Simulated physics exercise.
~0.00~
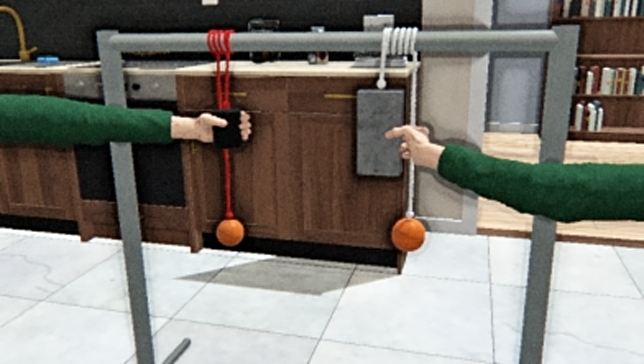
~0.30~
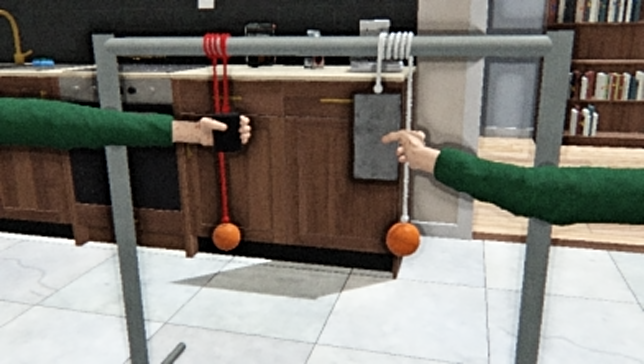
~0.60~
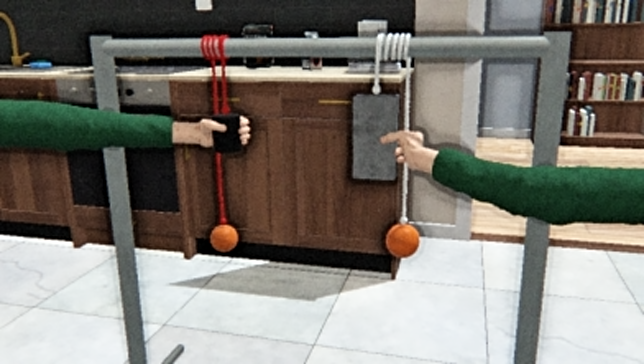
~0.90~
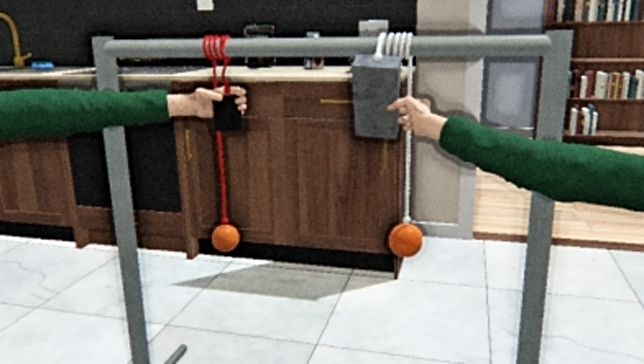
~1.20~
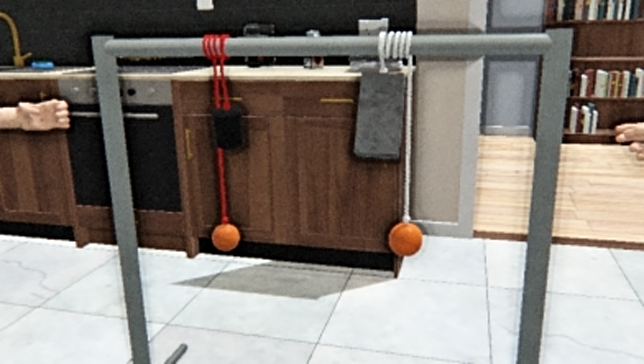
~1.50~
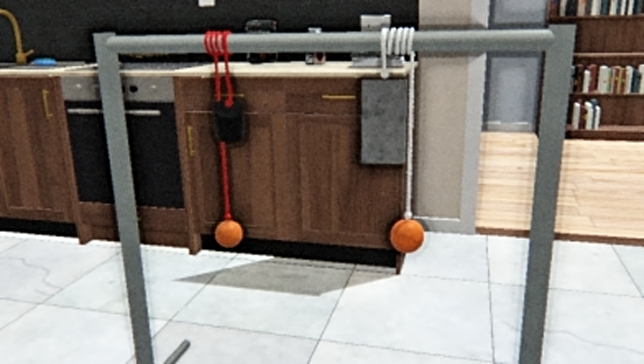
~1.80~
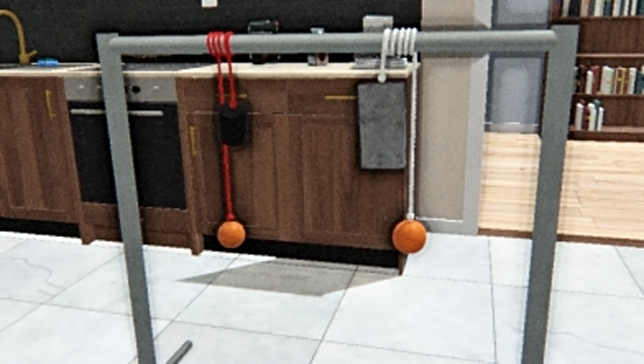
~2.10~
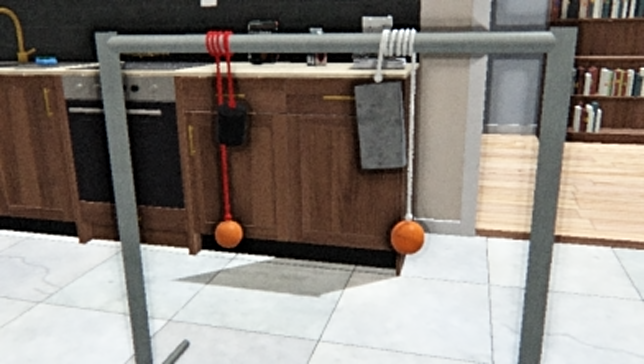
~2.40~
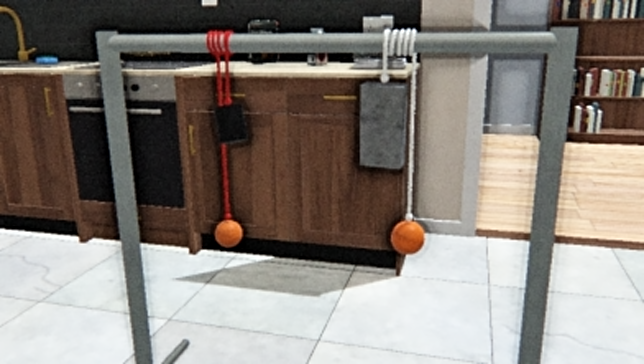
At the start, two green-sleeved arms reach in from either side of a grey metal frame in a kitchen, one hand holding a small black block on a red cord and the other touching a larger grey slab on a white cord. Each cord loops over the top rail, with an orange ball at its lower end. After holding nearly still, the hands shift and both objects rise slightly. The hands then let go and withdraw to the sides. The block and slab dip a little and tilt slightly, but at the end both still hang below the rail, with the orange balls practically unmoved.
